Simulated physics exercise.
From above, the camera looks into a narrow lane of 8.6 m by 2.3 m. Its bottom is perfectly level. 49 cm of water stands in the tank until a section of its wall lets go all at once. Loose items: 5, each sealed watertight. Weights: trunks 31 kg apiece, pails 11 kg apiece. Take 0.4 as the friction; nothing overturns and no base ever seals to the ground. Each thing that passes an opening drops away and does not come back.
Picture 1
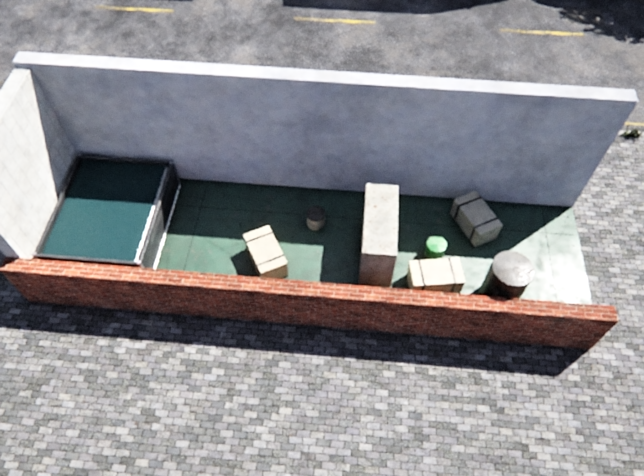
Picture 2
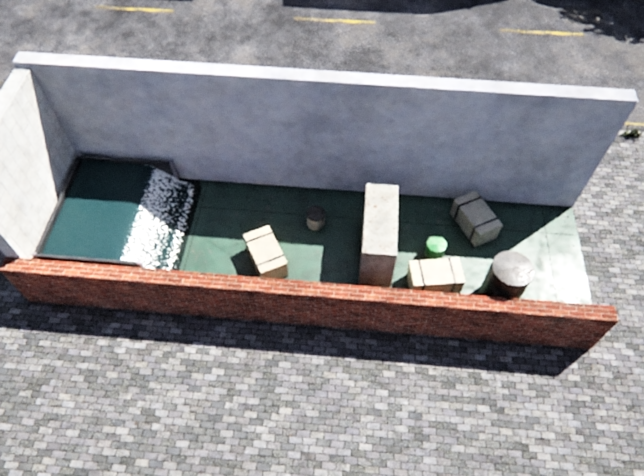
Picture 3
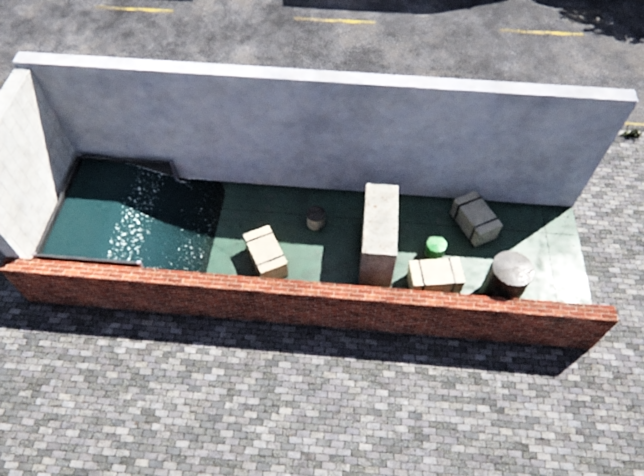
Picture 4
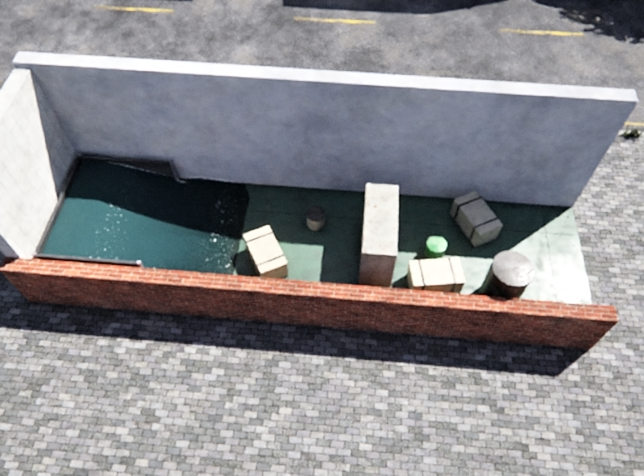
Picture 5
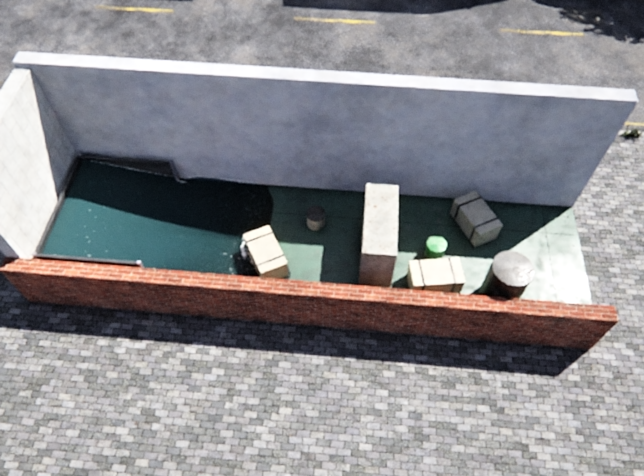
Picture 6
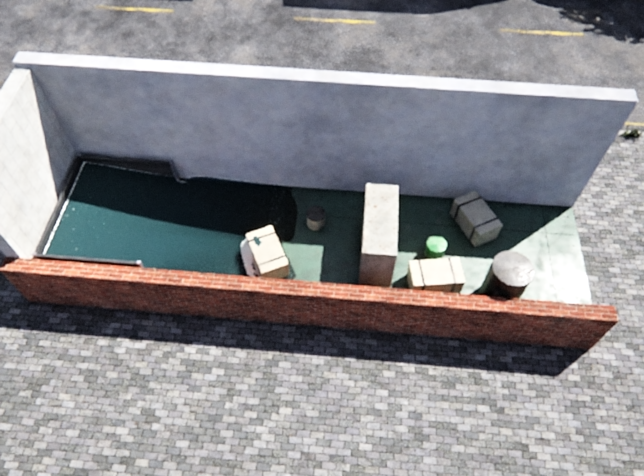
A narrow walled lane seen from above, dark green water spreading right from the left end around a trunk, loose items staying still.
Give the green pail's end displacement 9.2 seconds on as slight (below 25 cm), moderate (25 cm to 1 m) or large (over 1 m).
Oh, that one hardly budges.
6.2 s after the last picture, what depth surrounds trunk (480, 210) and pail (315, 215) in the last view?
Depth approx. 4 cm / 6 cm.
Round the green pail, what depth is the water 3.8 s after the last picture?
About 5 cm.
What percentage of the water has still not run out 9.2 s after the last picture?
72 %.
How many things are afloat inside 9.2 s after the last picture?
I count 0.
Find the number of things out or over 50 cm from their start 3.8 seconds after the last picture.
Result: 3.
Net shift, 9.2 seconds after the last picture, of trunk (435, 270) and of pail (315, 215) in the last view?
First: 5 cm. Second: 350 cm.
Then, 1.2 s after the last picture the green pail is near (437, 244), 0.0 m from its start, aground; 0 of 5 are out; 1 afloat.
Then, 3.8 s after the last picture the green pail is near (437, 244), 0.0 m from its start, aground; 0 of 5 are out; 1 afloat.
Then, 6.2 s after the last picture the green pail is near (437, 244), 0.0 m from its start, aground; 0 of 5 are out; 0 afloat.
Then, 9.2 s after the last picture the green pail is near (437, 244), 0.0 m from its start, aground; 0 of 5 are out; 0 afloat.
